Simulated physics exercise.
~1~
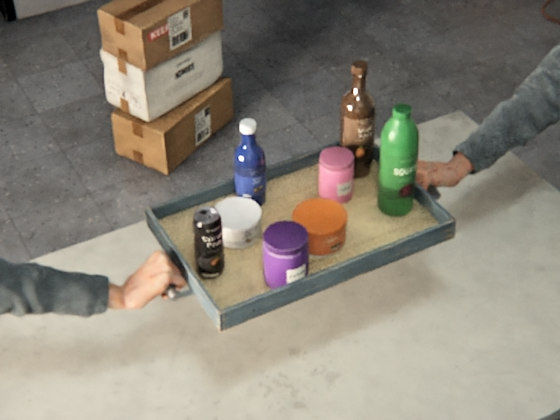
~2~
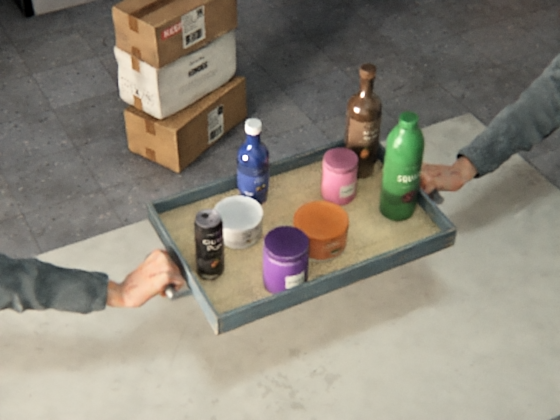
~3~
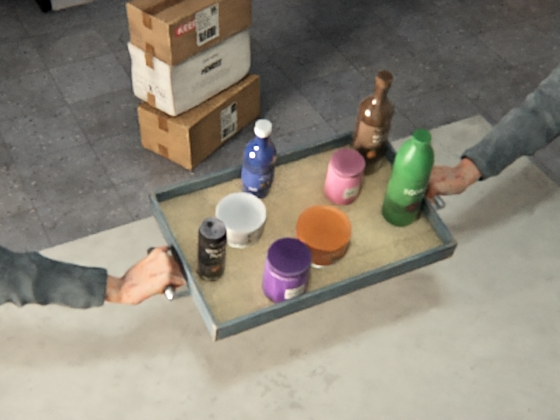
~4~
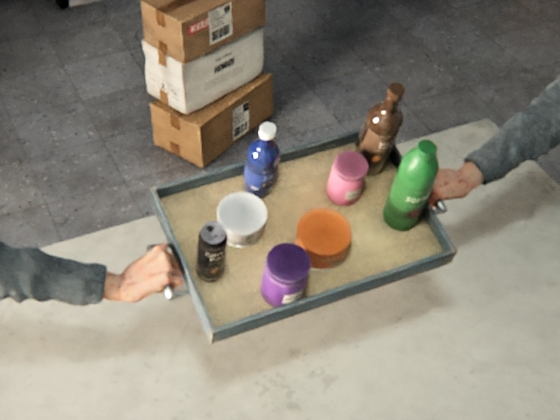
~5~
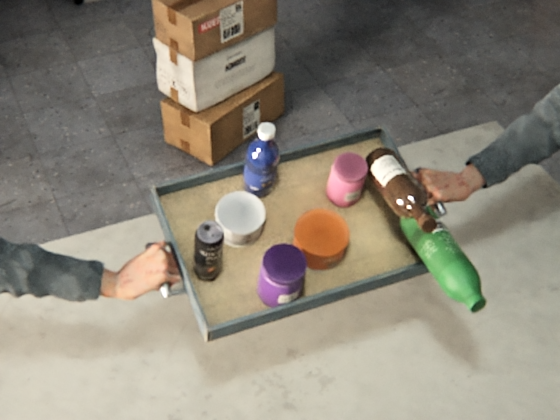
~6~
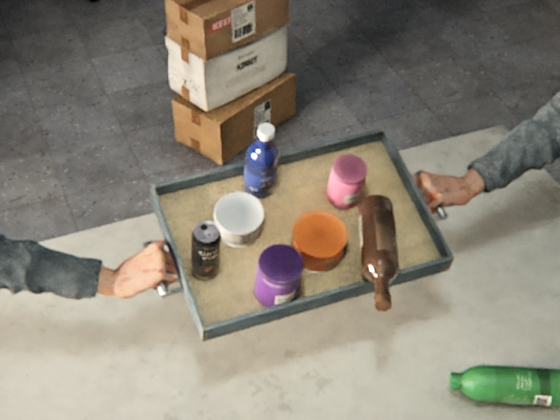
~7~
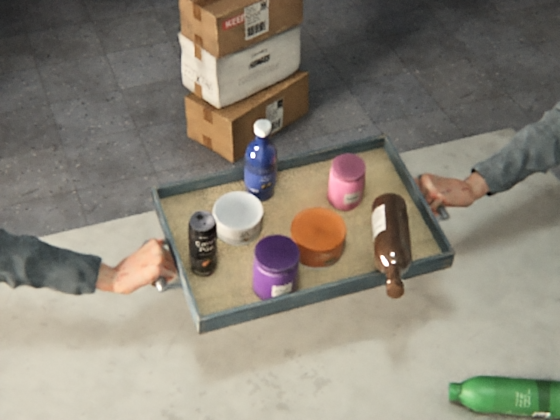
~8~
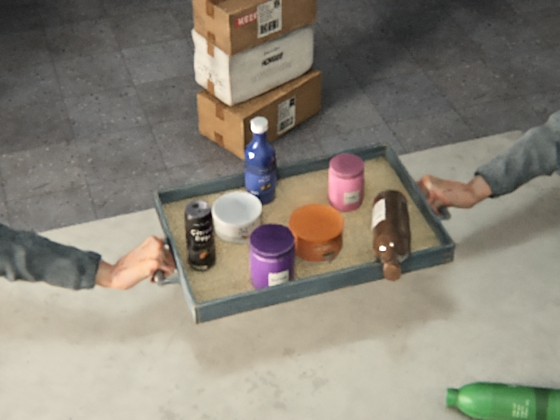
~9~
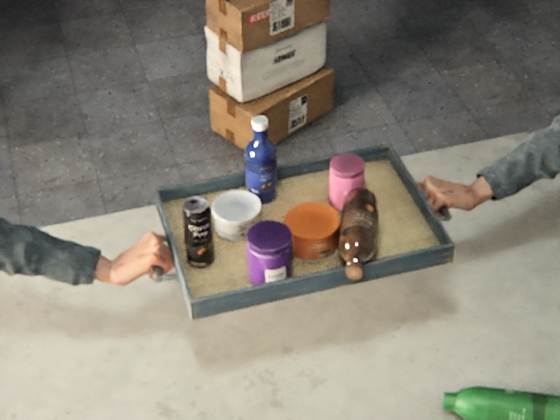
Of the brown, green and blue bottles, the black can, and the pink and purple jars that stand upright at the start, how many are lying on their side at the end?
Two of them are lying on their side at the end, the brown bottle on the tray and the green bottle on the table.
